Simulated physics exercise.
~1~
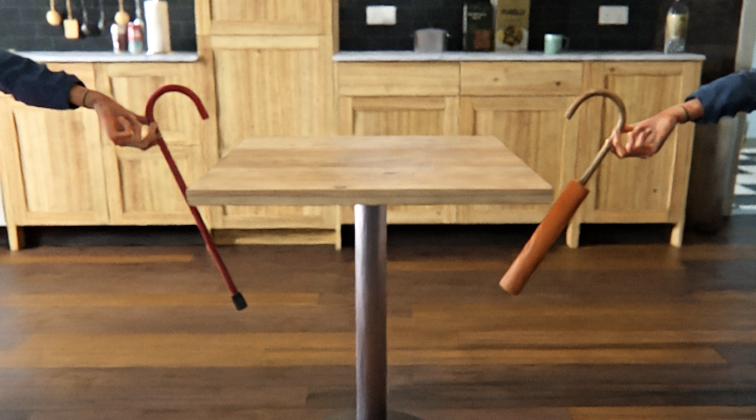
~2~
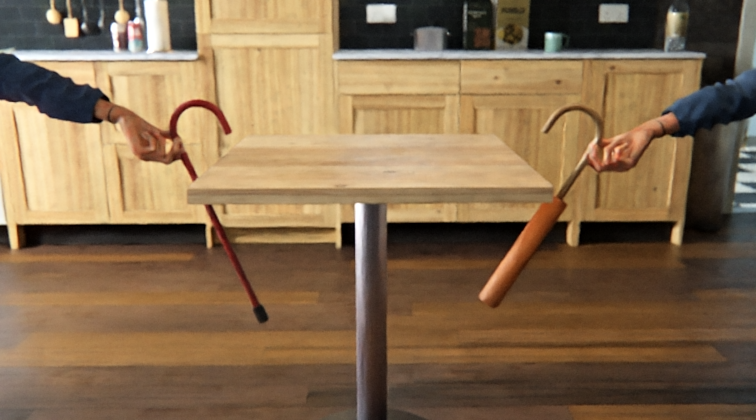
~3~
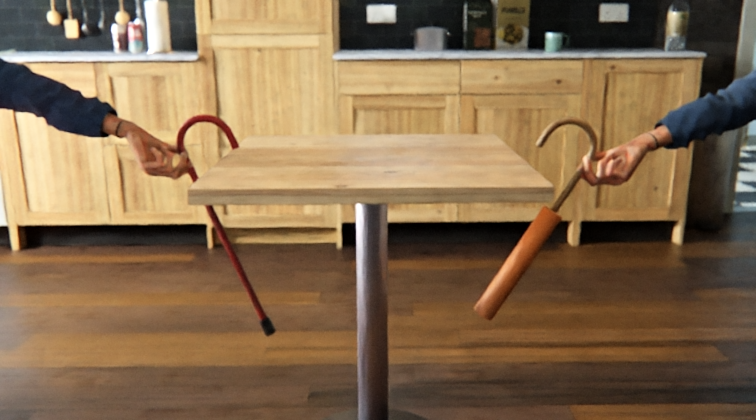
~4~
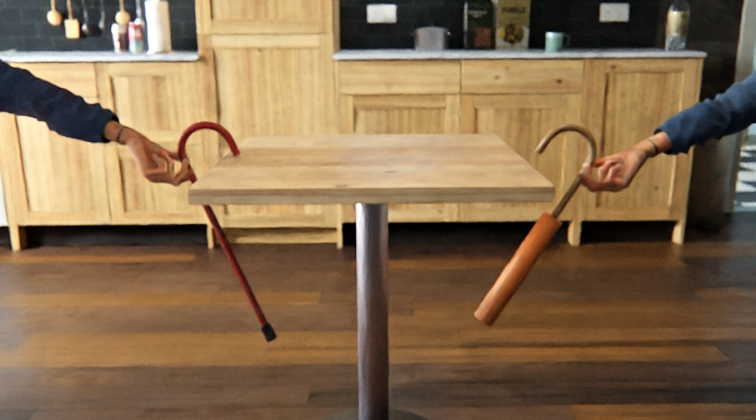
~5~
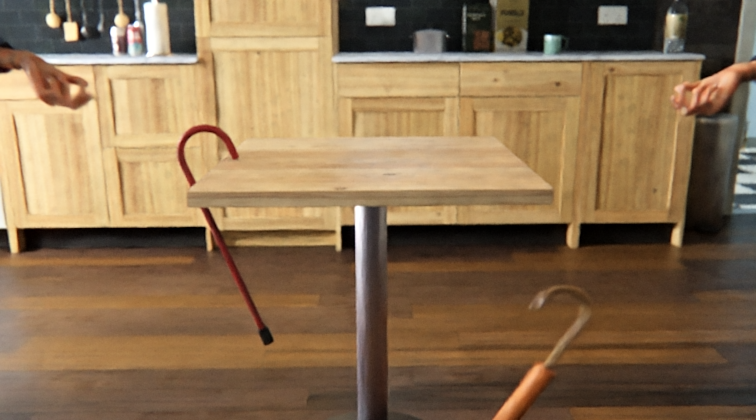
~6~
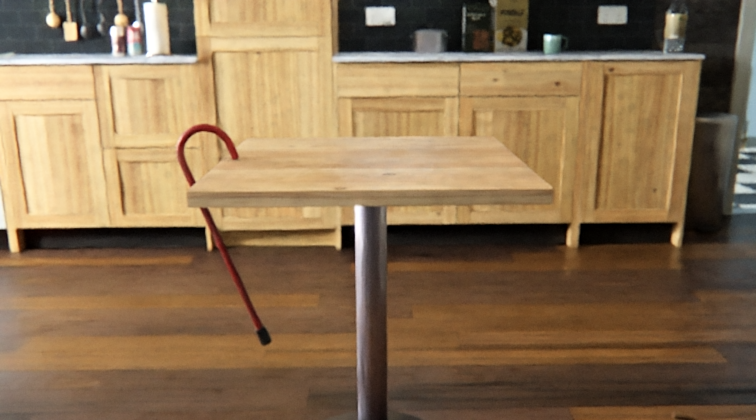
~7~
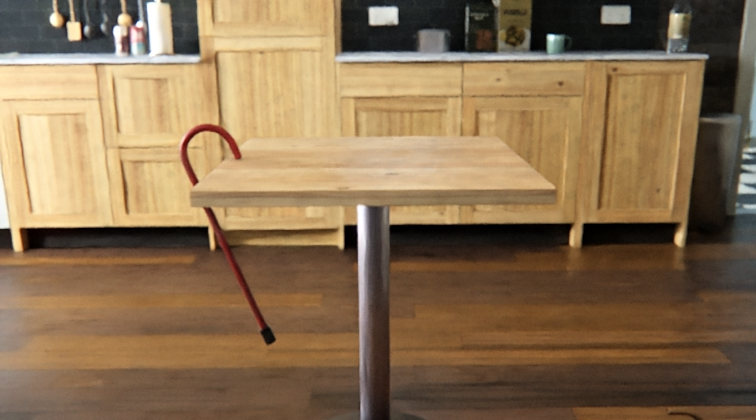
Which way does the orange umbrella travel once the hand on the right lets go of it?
It moves down, dropping past the right end of the table toward the floor.
The clip opens on a small wooden table in a kitchen, with a hand on the left holding a red cane and a hand on the right holding an orange umbrella with a curved handle. Both hands move inward and lower the hooked handles toward opposite ends of the tabletop. They pause there briefly, then let go and draw back. The umbrella drops at once toward the floor on the right, while the cane stays hooked on the left edge. At the end, the cane still hangs from the table, and only a bit of the umbrella's handle shows at the bottom right.
